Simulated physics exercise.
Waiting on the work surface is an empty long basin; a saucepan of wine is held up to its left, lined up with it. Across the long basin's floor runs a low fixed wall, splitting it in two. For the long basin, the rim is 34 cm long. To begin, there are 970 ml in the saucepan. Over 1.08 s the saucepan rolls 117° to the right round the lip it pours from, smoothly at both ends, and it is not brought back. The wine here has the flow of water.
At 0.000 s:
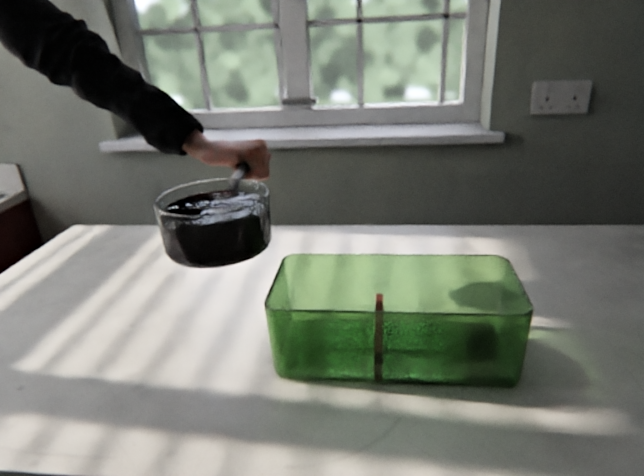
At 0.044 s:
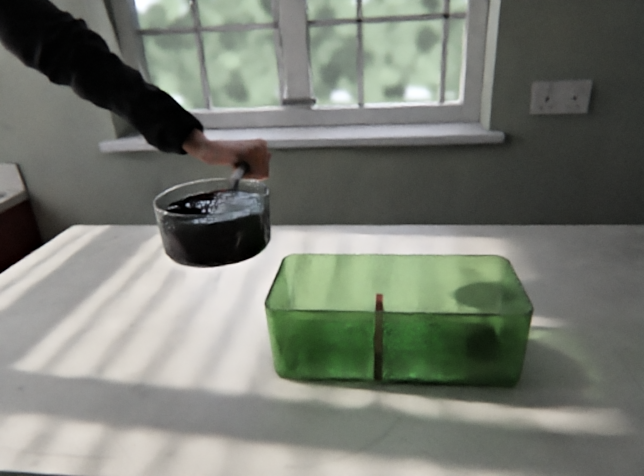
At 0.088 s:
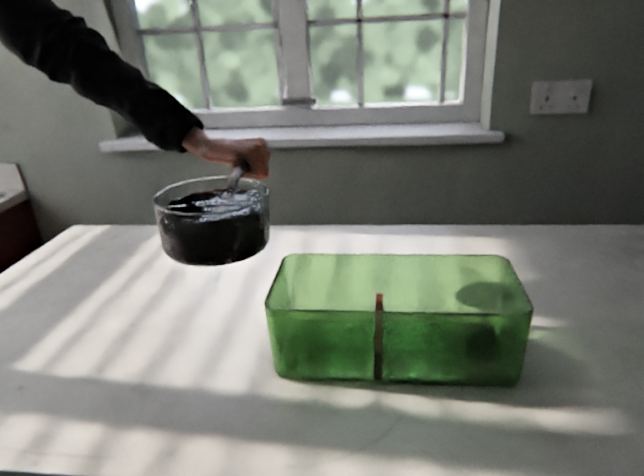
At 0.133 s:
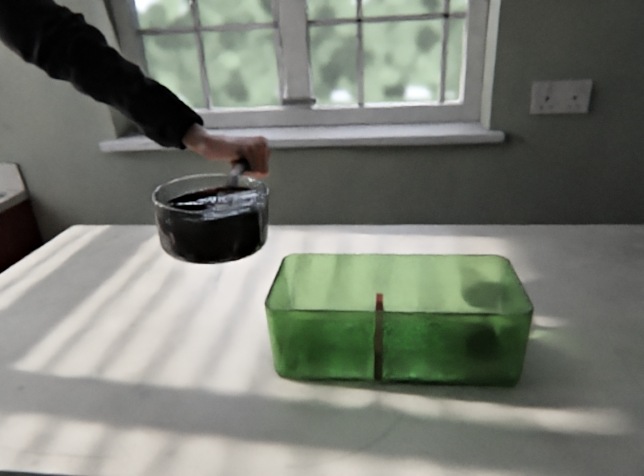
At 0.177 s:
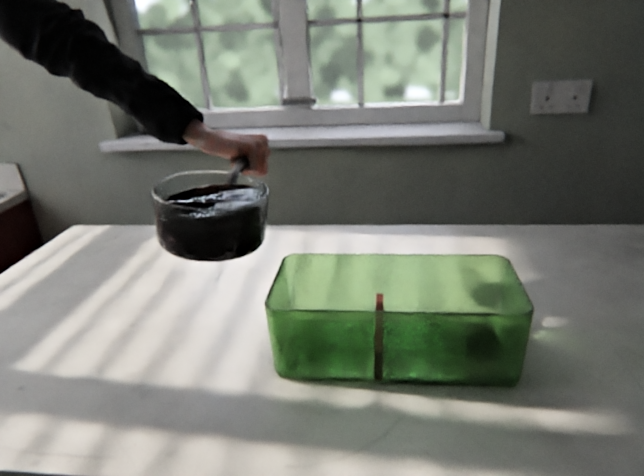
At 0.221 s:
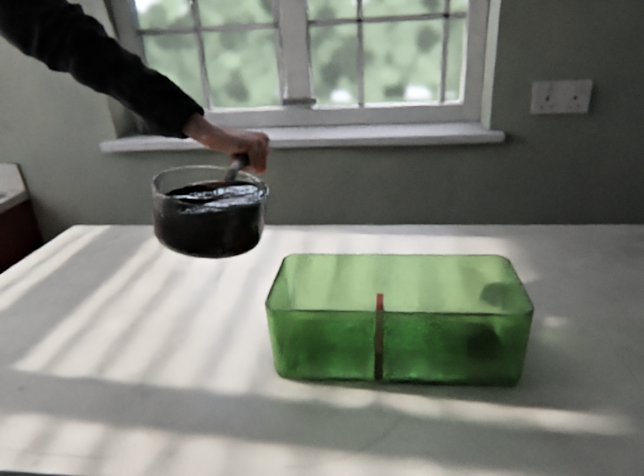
A hand in a dark sleeve, reaching in from the upper left, holds a clear saucepan of dark wine above a pale table and tilts it slightly to the right. Below and to the right sits an empty green see-through basin with a reddish upright strip at its middle. The steady, level view faces a grey wall with a window and socket, sunlight striping the tabletop.
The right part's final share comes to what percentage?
It comes to roughly 20 %.
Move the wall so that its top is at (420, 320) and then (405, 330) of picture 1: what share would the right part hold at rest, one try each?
I'd say 10 percent on the first go, 20 percent on the next.
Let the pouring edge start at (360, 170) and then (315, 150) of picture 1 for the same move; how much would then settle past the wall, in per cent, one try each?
First 90, then 90 per cent.
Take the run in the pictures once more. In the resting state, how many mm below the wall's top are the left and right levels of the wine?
For the left, around 12 mm; for the right, around 40 mm.
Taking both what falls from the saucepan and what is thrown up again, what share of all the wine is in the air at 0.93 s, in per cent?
Airborne share: Near 14 %.
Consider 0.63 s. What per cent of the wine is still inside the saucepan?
Some 56 % of it is still there.
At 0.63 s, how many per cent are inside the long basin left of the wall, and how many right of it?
About 7 left, 0 right.
By 0.63 s the tilt is 73° and 56 per cent is still to pour, 7 is left of the wall and 0 right of it.
By 0.93 s the tilt is 111° and 5 per cent is still to pour, 65 is left of the wall and 15 right of it.
By 1.24 s the tilt is 117° and 0 per cent is still to pour, 83 is left of the wall and 16 right of it.
By 1.58 s the tilt is 117° and 0 per cent is still to pour, 78 is left of the wall and 20 right of it.
At rest 78 per cent lies left of the wall, 20 right of it and 2 outside.
